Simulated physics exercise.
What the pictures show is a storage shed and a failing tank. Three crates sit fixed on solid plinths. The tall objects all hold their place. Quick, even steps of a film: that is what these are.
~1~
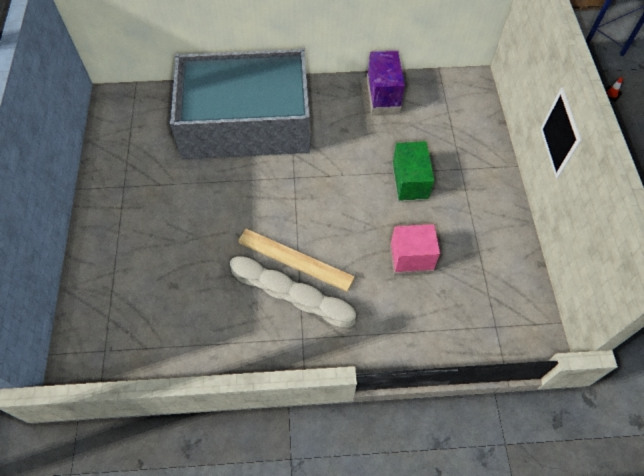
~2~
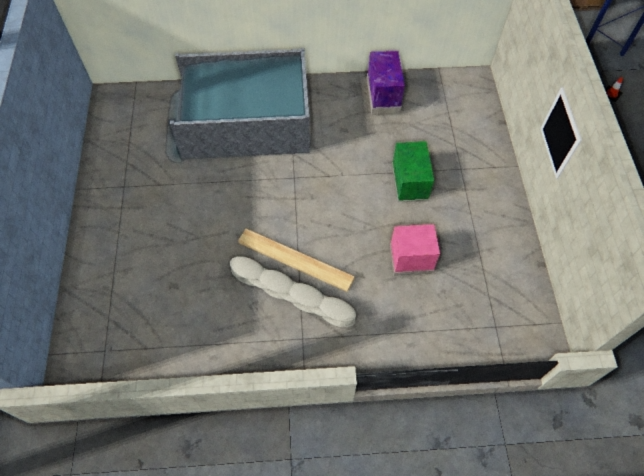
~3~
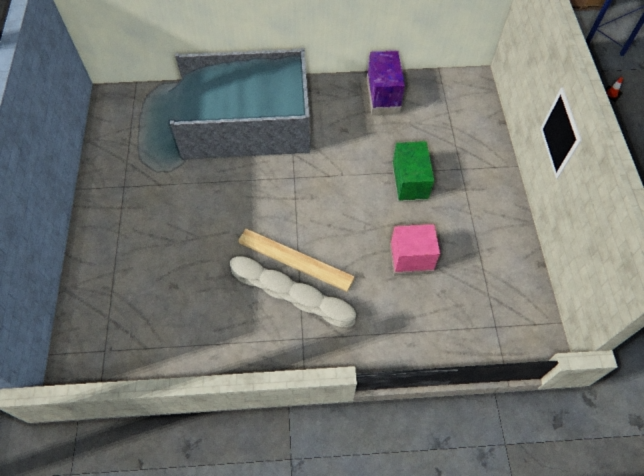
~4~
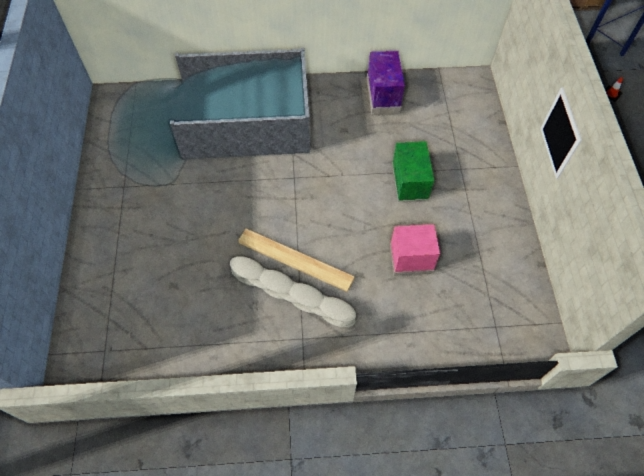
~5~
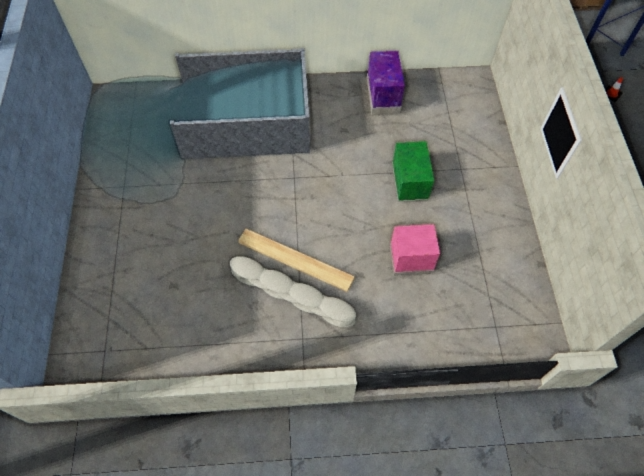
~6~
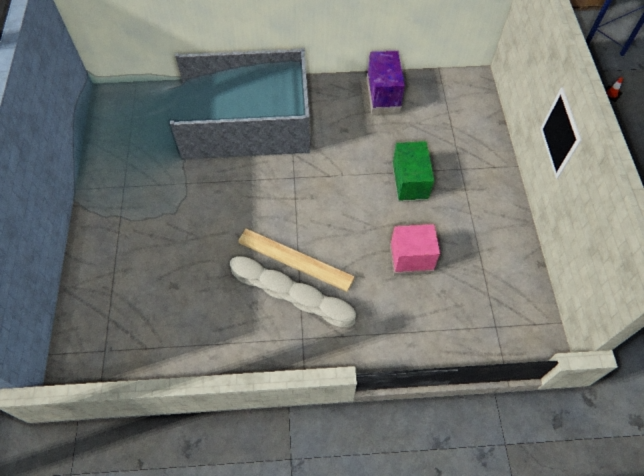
Water pouring from the left side of a gray tank, spreading across a tiled floor to the blue wall, blocks staying still.
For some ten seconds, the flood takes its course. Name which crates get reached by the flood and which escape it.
As I see it, the purple crate stays above the water. The green crate is not above the water. The pink crate stays above the water.
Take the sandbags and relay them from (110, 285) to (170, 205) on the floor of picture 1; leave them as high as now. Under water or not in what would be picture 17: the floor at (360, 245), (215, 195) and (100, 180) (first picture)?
As listed: Unflooded, unflooded, submerged.
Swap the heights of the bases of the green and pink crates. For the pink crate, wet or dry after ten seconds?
Looks like the pink crate is inundated.
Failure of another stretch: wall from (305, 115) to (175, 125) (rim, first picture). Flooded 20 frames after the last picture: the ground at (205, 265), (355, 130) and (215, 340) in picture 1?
Obs. 1: Sodden; obs. 2: Moisture-free; obs. 3: Sodden.
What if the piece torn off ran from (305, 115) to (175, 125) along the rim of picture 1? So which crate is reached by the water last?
My pick is the one in purple.
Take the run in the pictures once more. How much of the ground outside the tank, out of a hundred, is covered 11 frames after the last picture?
About 25 in a hundred.
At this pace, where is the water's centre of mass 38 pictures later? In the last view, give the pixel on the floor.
Close to (234, 231).
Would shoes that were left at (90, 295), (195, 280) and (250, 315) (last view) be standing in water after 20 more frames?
First inundated, second inundated, third inundated.
A moment on, water covers 15 % of the floor; the purple crate not reached, the green crate not reached, the pink crate not reached.
Next, water covers 25 % of the floor; the purple crate not reached, the green crate not reached, the pink crate not reached.
Then, water covers 45 % of the floor; the purple crate water round its plinth, the green crate not reached, the pink crate not reached.
Later, water covers 70 % of the floor; the purple crate water round its plinth, the green crate water round its plinth, the pink crate water round its plinth.
In the end, water covers 95 % of the floor; the purple crate stayed above the water, the green crate was topped, the pink crate stayed above the water.
